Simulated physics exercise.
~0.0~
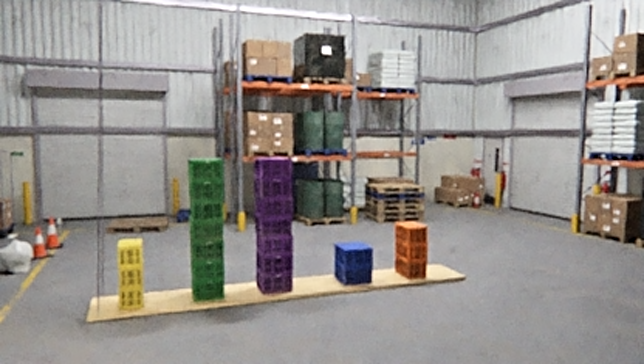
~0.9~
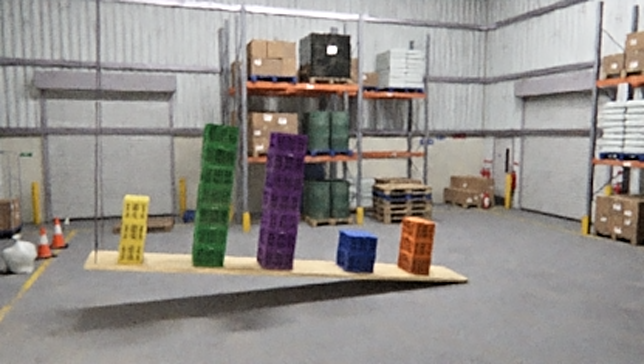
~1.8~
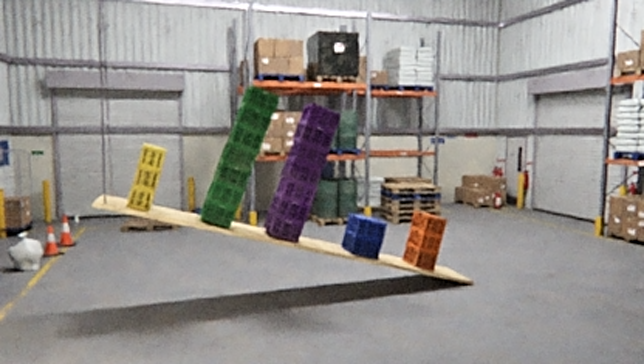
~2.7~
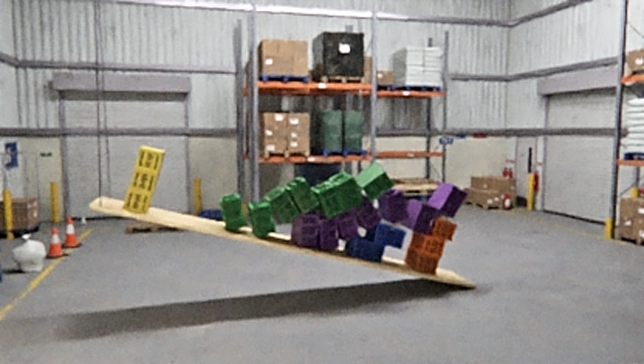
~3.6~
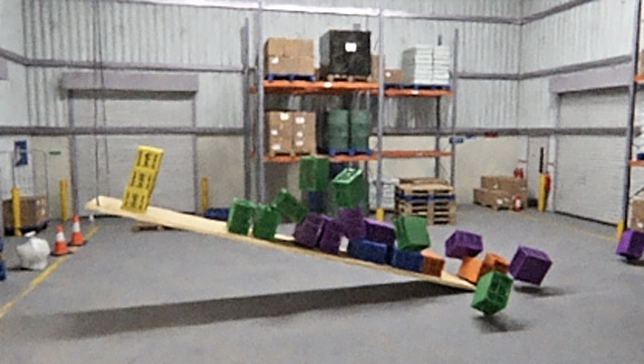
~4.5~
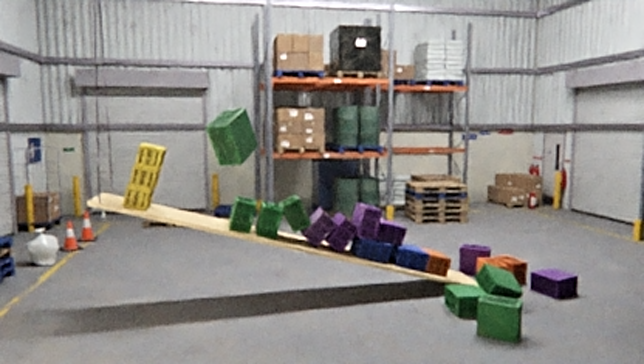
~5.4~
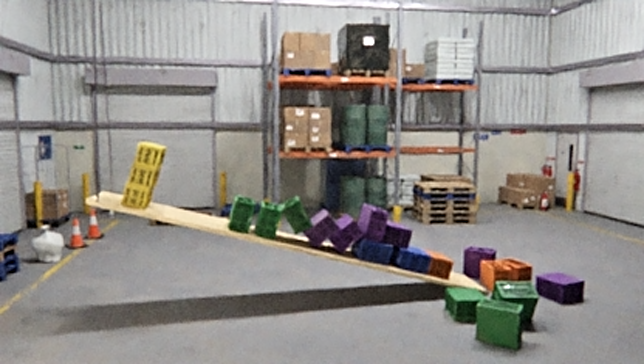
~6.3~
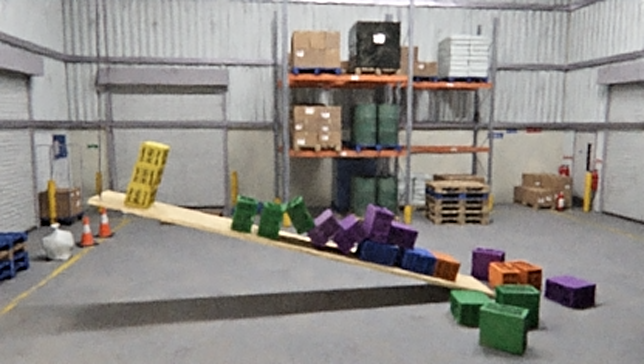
The clip opens on five columns of crates, yellow, green, purple, blue and orange, standing on a flat wooden deck in a warehouse. The deck's left end rises, sloping it down to the right, and the tall green and purple stacks lean that way. Both then topple rightward, spilling over the low blue and orange piles. Crates tumble off the lower end onto the floor, while one green crate is flung up before dropping out of sight. Finally the deck stays tilted, the yellow column still stands leaning at the left, and the others lie scattered down the slope and floor.
